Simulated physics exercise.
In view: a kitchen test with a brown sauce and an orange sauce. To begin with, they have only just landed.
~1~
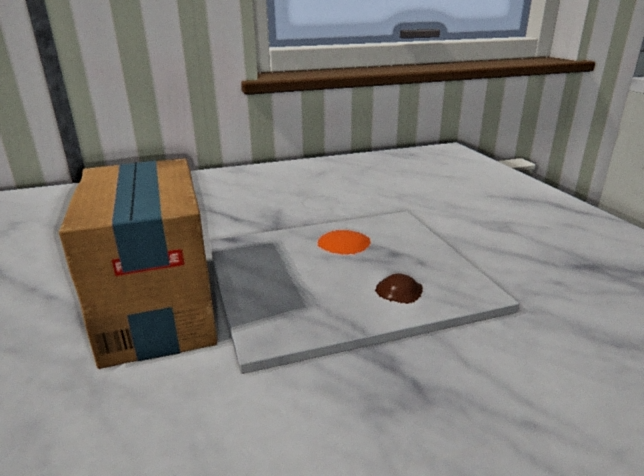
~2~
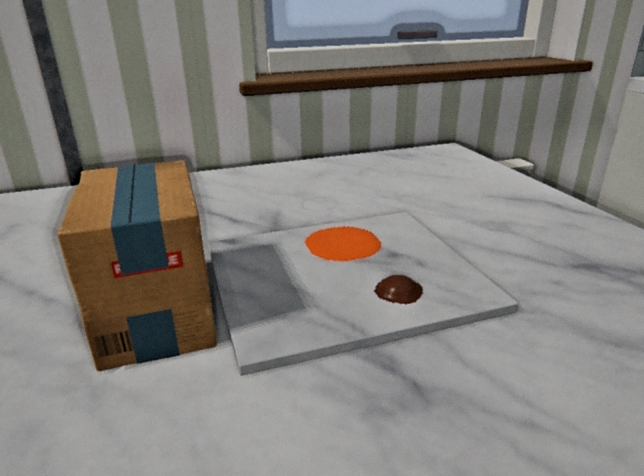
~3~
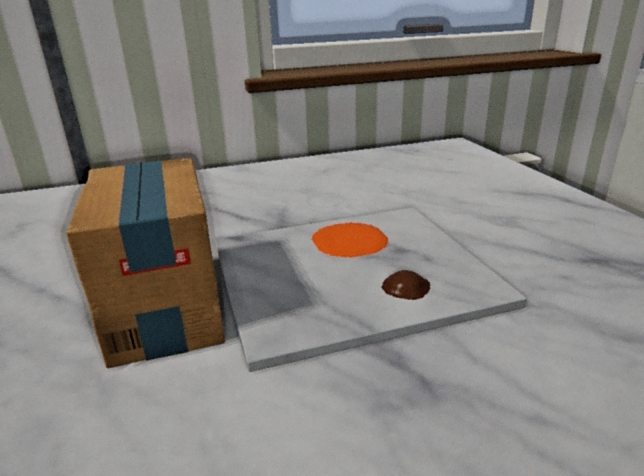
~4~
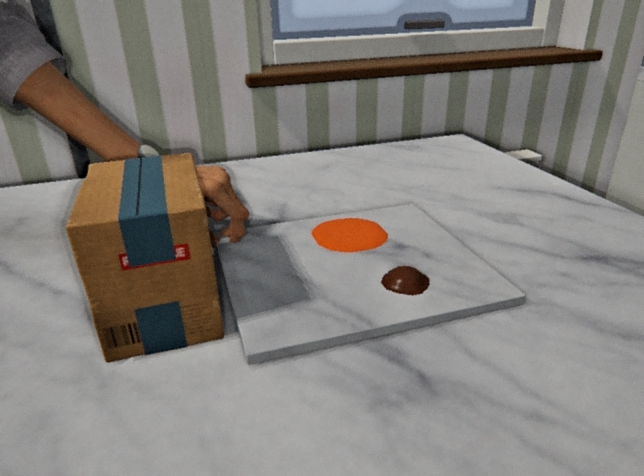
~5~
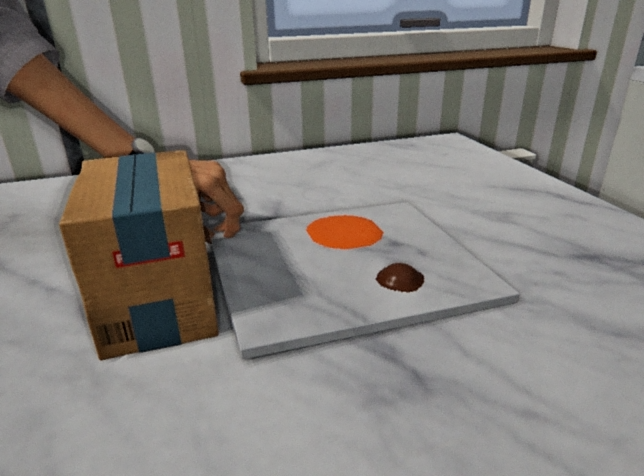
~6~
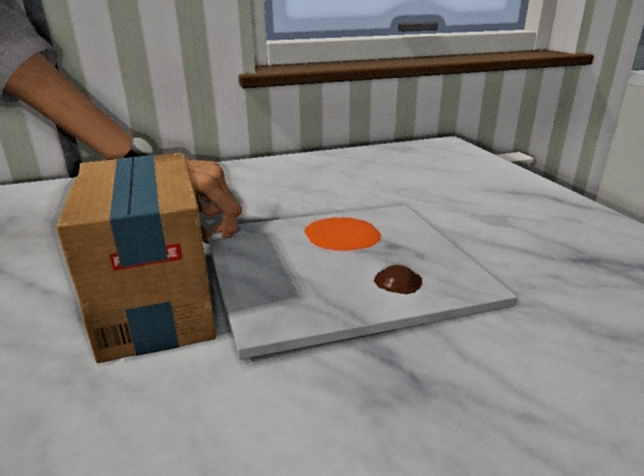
On a marble kitchen counter, an orange sauce spreads thin beside a mounded brown sauce before a hand grips the sheet's end.
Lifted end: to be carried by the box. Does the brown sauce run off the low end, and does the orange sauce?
Put simply, the brown sauce is held back, and the orange sauce makes it off.
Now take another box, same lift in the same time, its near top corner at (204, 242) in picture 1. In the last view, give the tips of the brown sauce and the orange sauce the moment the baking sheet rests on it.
You'd find the first close to (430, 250) and the second close to (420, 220).
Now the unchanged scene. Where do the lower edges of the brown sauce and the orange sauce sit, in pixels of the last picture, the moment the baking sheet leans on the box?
(435, 241); (430, 221).
Shortly, slope about 32°; the brown sauce has not moved; the orange sauce has crept down a long way.
Then, the brown sauce has not moved; the orange sauce is dripping off the low end.
At the finish, slope about 32°; the brown sauce has not moved; the orange sauce is dripping off the low end.
